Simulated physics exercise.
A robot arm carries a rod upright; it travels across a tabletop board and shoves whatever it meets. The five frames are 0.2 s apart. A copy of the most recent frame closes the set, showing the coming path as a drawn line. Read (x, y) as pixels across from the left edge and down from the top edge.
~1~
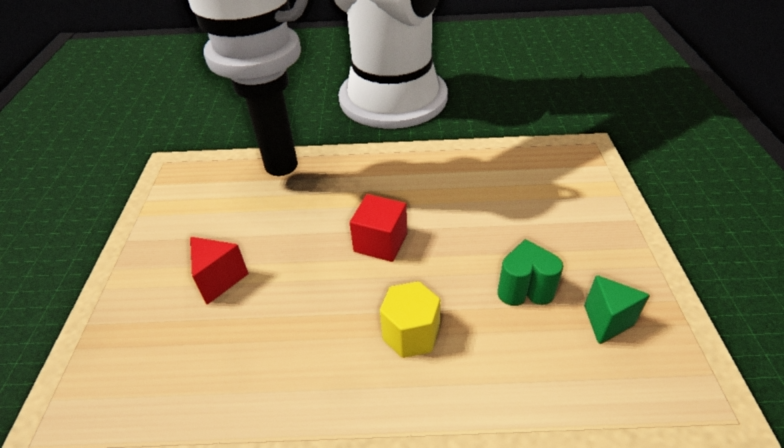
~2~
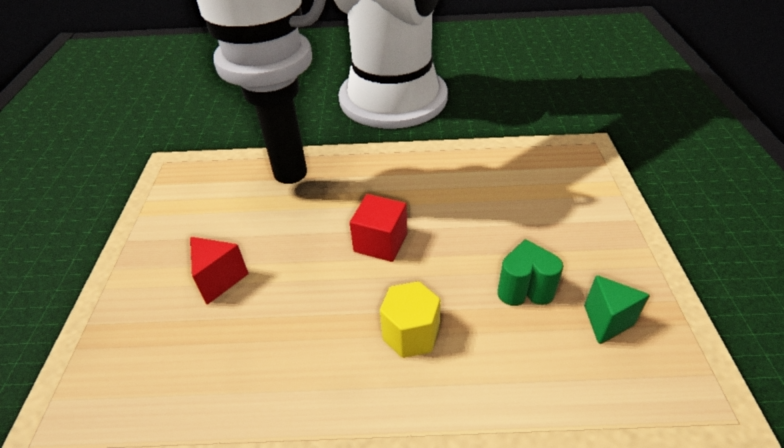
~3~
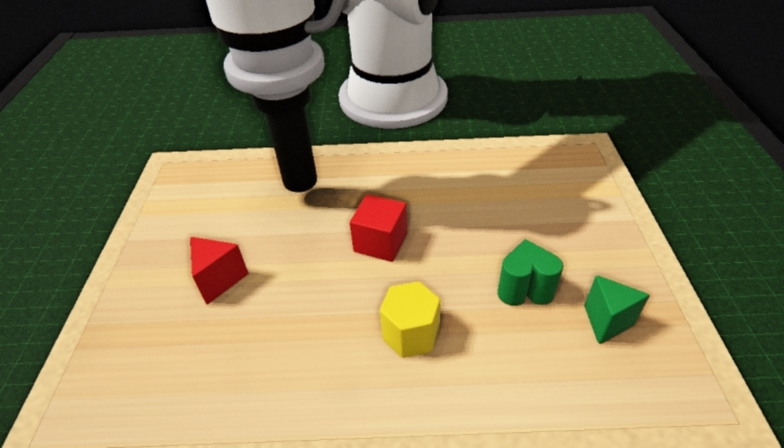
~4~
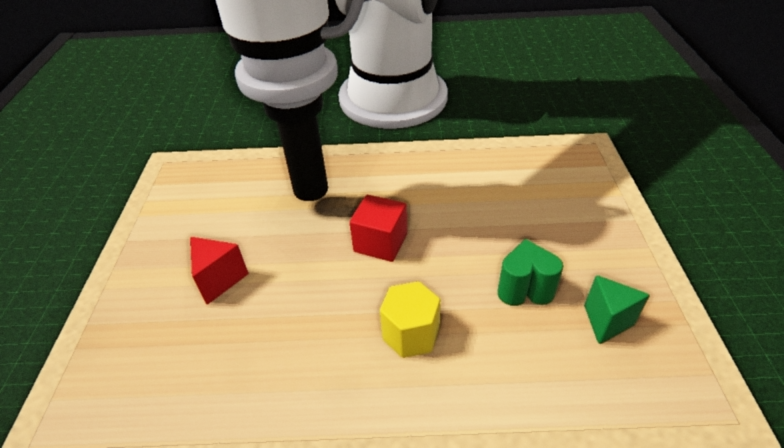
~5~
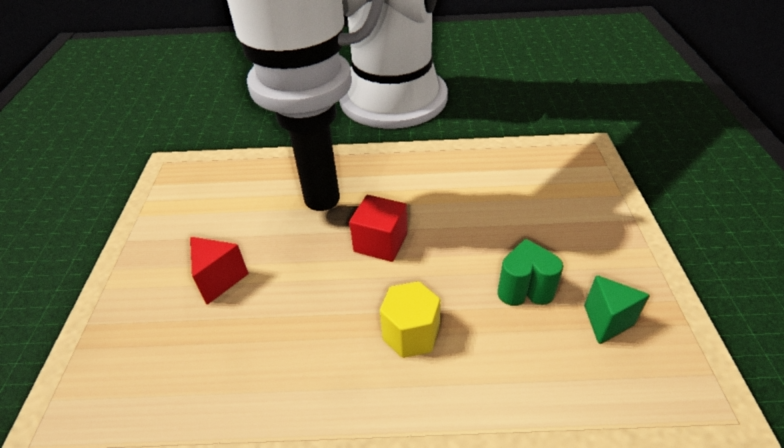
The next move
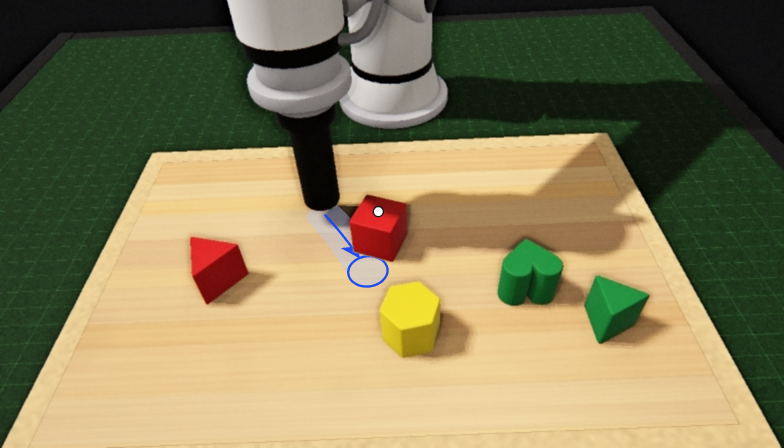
A robot arm's black rod starts near the back edge of a wooden board and moves slowly forward and to the right, drawing close to a red cube. The cube, a red triangular block, a yellow hexagon and two green blocks, one heart-shaped, all stay still.
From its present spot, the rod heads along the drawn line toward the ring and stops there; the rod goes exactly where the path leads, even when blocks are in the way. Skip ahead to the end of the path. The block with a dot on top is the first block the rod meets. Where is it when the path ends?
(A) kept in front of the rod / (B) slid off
It's B.
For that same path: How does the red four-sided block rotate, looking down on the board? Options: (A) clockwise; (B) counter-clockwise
Option B.
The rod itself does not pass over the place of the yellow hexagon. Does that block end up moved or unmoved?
It keeps its position.
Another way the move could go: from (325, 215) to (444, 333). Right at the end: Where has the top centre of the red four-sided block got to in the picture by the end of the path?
Pixel (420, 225).
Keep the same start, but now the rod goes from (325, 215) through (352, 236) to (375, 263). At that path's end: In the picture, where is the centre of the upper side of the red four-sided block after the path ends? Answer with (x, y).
Somewhere near (418, 232).
Path on the board, from (325, 215) over (340, 232) and (354, 250) to (368, 271); the dot is on the red four-sided block.
What follows on the original path. Halfway along, rod (345, 227); red four-sided block (385, 214).
At the end, rod (366, 256); red four-sided block (402, 221), turned 45° anticlockwise; yellow hexagon in place.
